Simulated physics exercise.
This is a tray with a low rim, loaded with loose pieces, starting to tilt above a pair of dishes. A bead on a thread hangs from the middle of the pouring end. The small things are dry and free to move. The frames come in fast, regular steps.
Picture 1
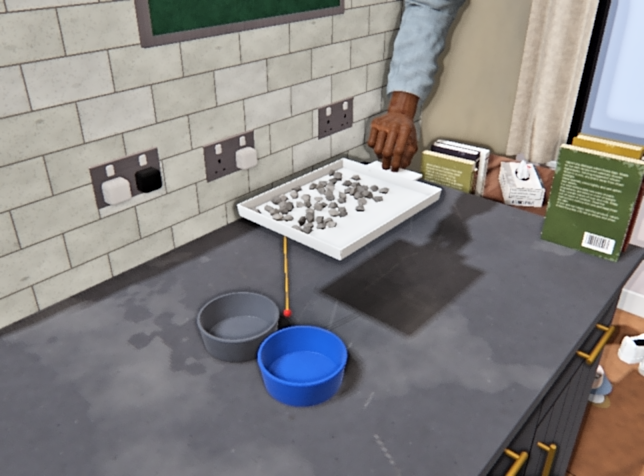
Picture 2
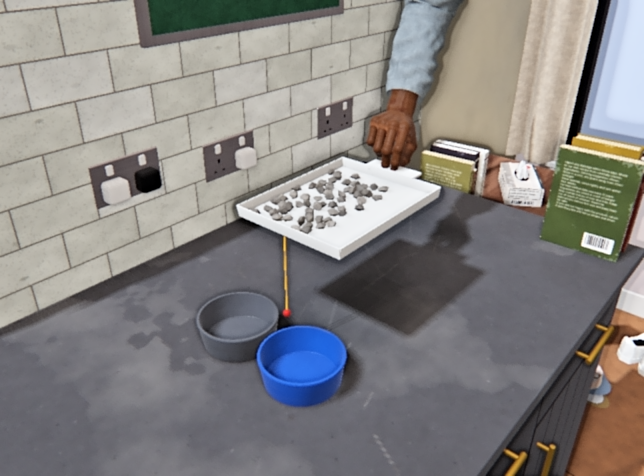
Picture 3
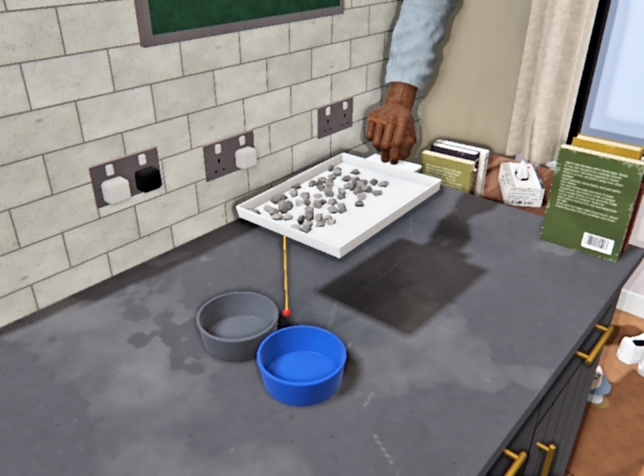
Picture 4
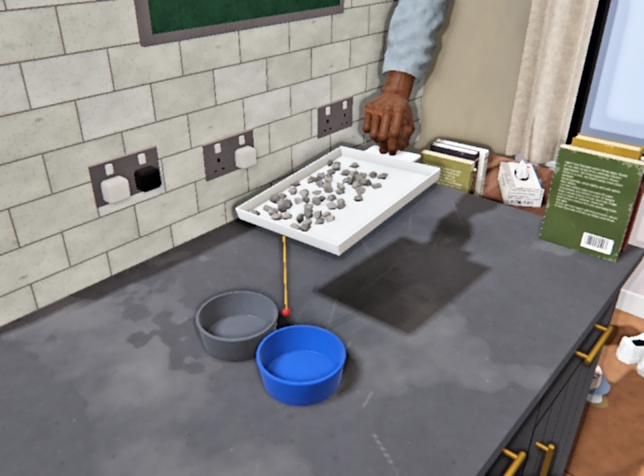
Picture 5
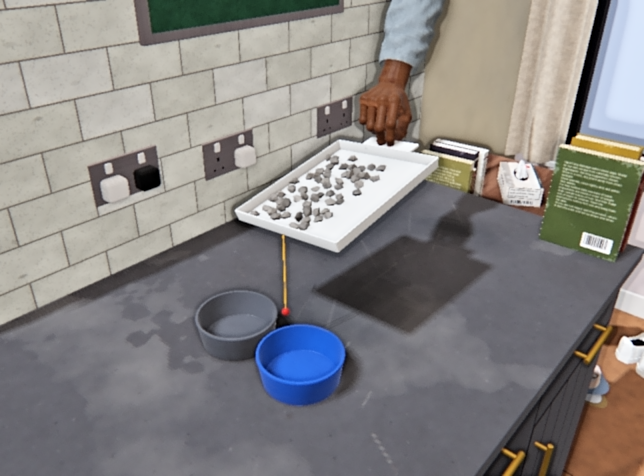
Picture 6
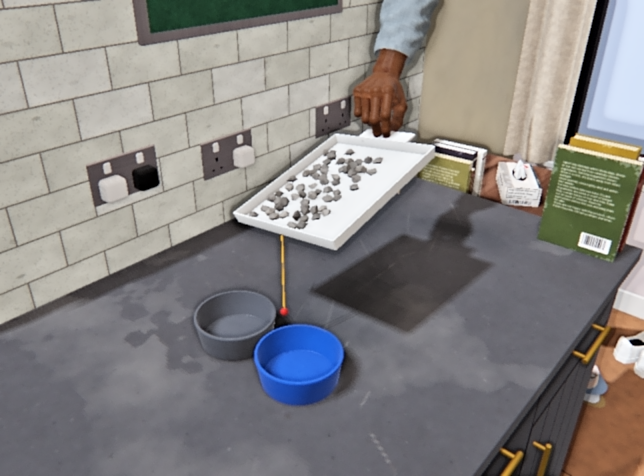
On a dark countertop beside a pale brick wall, a hand holds a white tray of grey gravel above a grey dish and a blue dish, with a red bead hanging on a thread. The tray starts out level, then the hand gradually raises its far end, tilting it toward the near left corner while the gravel stays scattered across it.
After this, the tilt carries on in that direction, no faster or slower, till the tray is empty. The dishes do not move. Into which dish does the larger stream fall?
It favours the left dish.
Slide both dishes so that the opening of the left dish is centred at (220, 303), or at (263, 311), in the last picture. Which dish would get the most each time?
One: The left dish. Two: The left dish.
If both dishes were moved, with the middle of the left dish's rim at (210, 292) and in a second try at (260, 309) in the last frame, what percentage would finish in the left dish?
Near 40 % and 80 %.
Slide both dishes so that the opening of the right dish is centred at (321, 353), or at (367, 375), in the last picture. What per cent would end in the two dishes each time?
Near 70 % and 0 %.
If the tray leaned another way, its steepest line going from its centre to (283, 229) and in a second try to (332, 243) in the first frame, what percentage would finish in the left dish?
In turn 70 and 0 in a hundred.
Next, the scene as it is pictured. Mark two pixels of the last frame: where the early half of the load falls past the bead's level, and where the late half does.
Around (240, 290) and then (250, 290).
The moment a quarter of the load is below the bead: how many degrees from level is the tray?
Near 100 degrees.
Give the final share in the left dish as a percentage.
It comes to 90 per cent or so.
Just after the last frame, tray tipped steeply; every one on the tray.
A moment on, tray tipped right over; the larger part on the tray; about a tenth in the left dish; about a tenth in the air.
Further on, tray tipped past a quarter turn; the larger part in the left dish; about a tenth outside both.
When it is over, tray tipped past a quarter turn; not one in the right dish; the larger part in the left dish; about a tenth outside both.
